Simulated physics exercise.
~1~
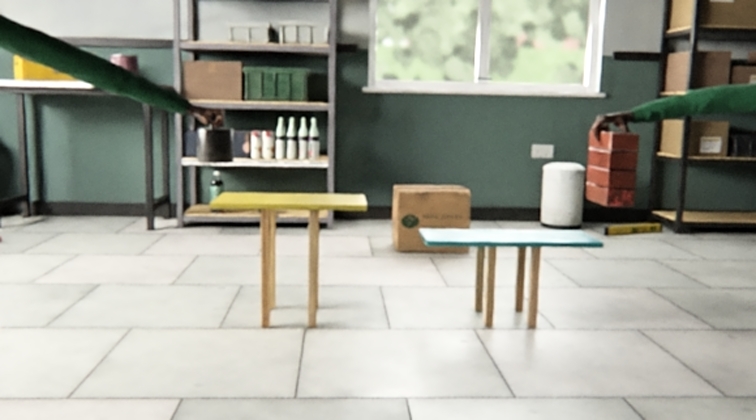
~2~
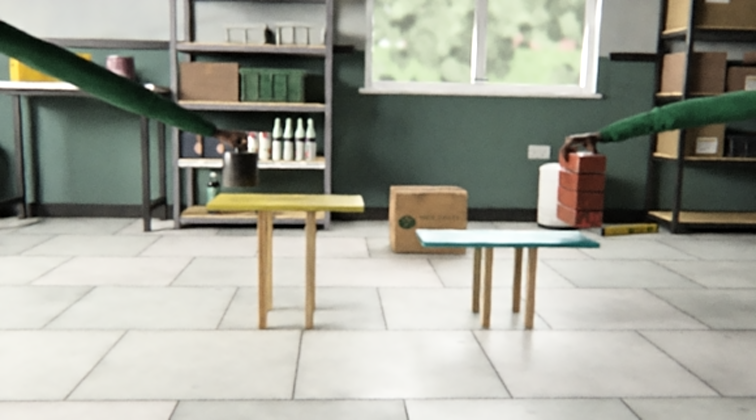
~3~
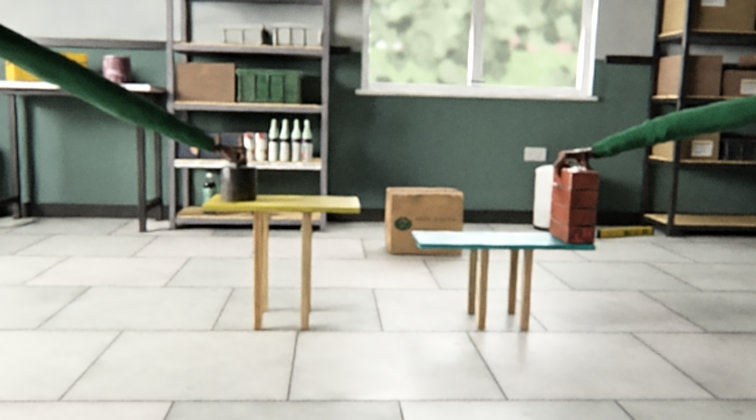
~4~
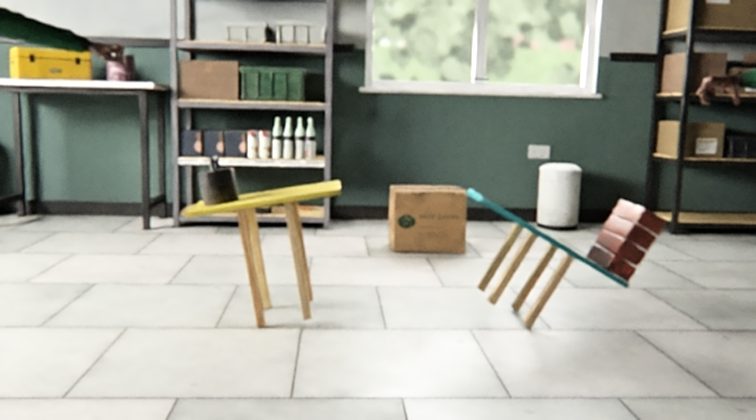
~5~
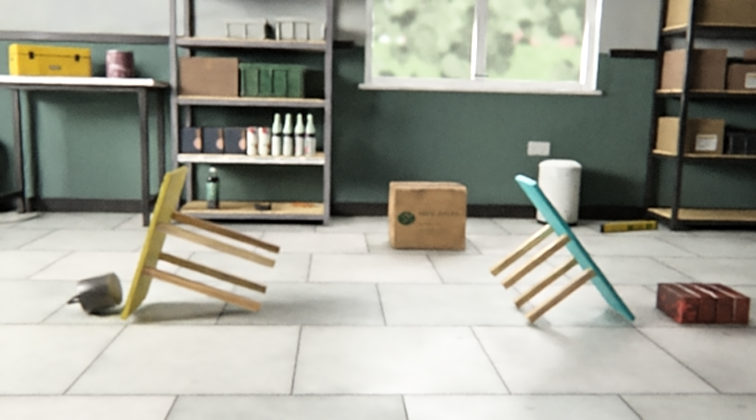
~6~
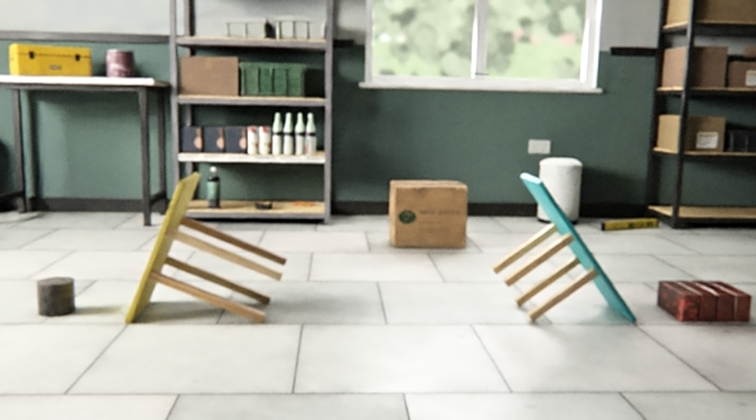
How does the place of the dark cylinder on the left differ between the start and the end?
At the start it hangs from the left arm, above the left end of the yellow table. At the end it rests on the floor at the far left, beside the tipped yellow table.
